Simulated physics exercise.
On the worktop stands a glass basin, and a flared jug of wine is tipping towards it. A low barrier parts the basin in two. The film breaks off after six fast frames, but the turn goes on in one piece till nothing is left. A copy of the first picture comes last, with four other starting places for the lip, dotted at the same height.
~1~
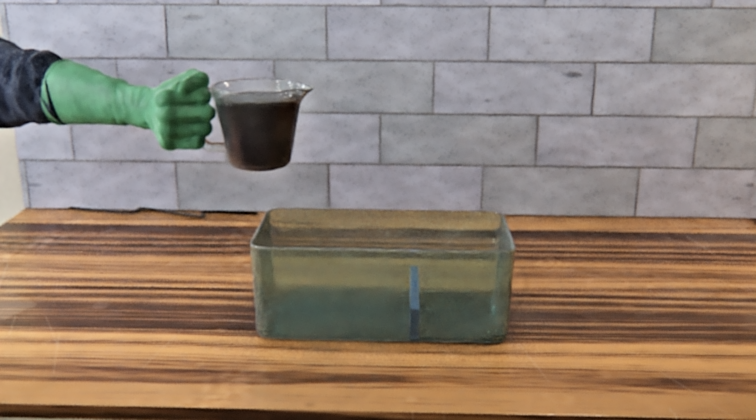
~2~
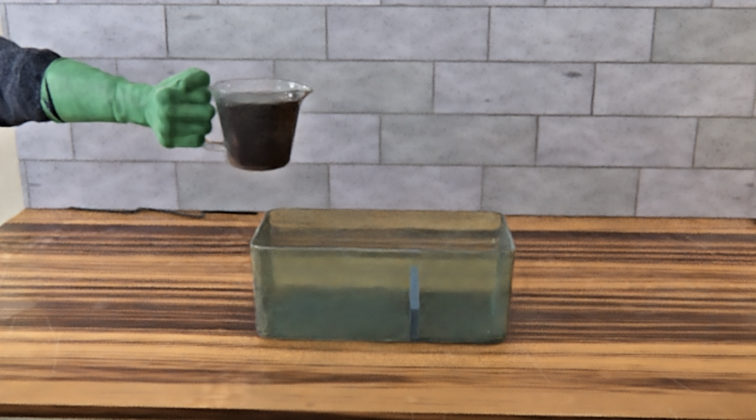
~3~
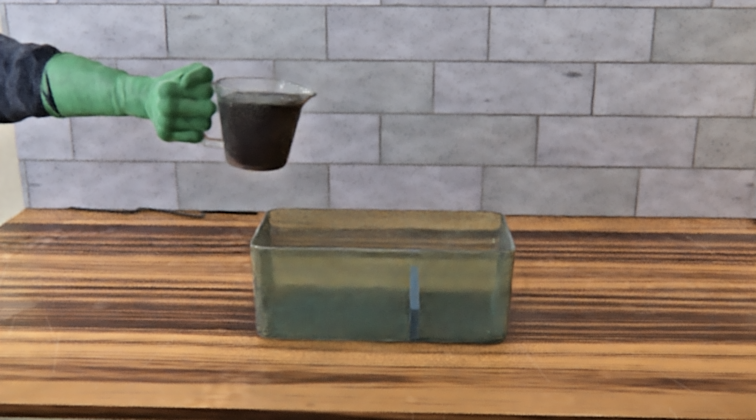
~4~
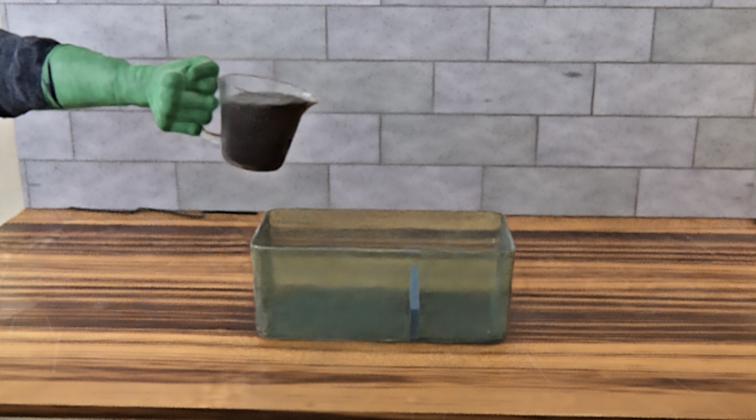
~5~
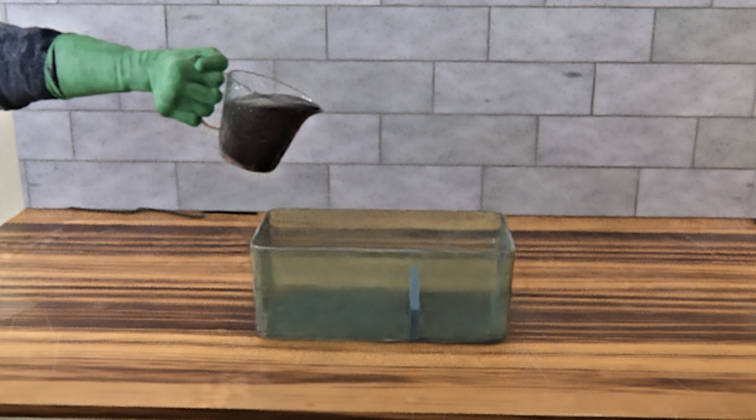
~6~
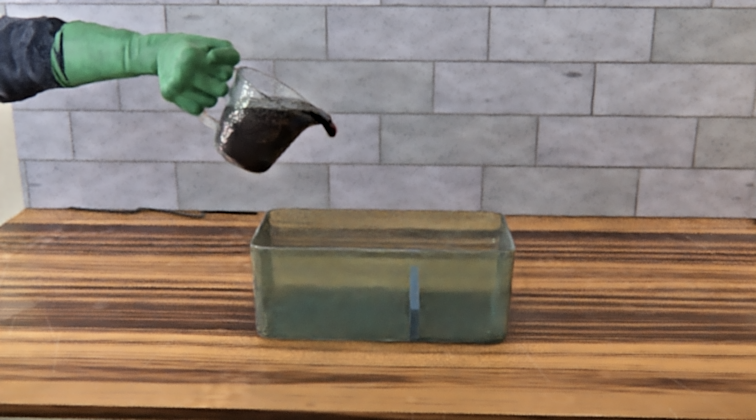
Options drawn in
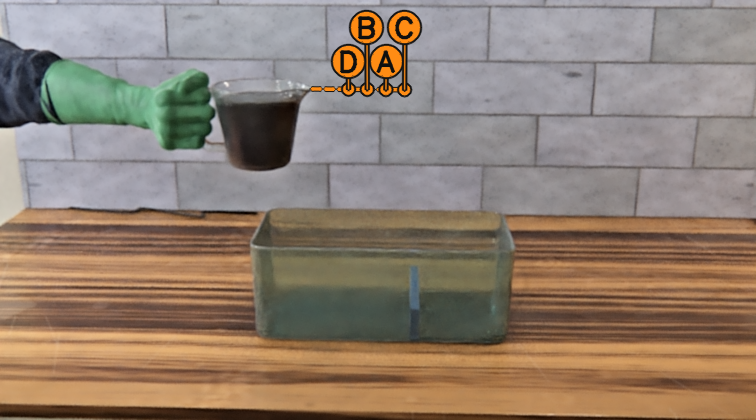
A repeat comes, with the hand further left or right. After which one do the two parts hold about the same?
Best: B.
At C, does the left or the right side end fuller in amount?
More ends on the right.
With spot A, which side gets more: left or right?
More ends on the right.
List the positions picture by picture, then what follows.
The first frame shows upright, lip at (312, 88); basin from (257, 335) to (507, 340); top of the wall at (415, 285); nothing has left yet.
The second frame shows upright, lip at (313, 90); nothing has left yet.
The third frame shows tipped about 6°, lip at (315, 94); nothing has left yet.
The fourth frame shows tipped about 12°, lip at (319, 101); nothing has left yet.
The fifth frame shows tipped about 21°, lip at (322, 111); nothing has left yet.
The sixth frame shows tipped about 32°, lip at (324, 122); wine is over the lip, down to (331, 134).
On the marked copy, A at (385, 89); B at (367, 89); C at (404, 89); D at (348, 89).
For spot A, about 22 % ends left of the wall and 77 % right of it.
For spot B, about 49 % ends left of the wall and 50 % right of it.
For spot C, about 12 % ends left of the wall and 87 % right of it.
For spot D, about 80 % ends left of the wall and 18 % right of it.
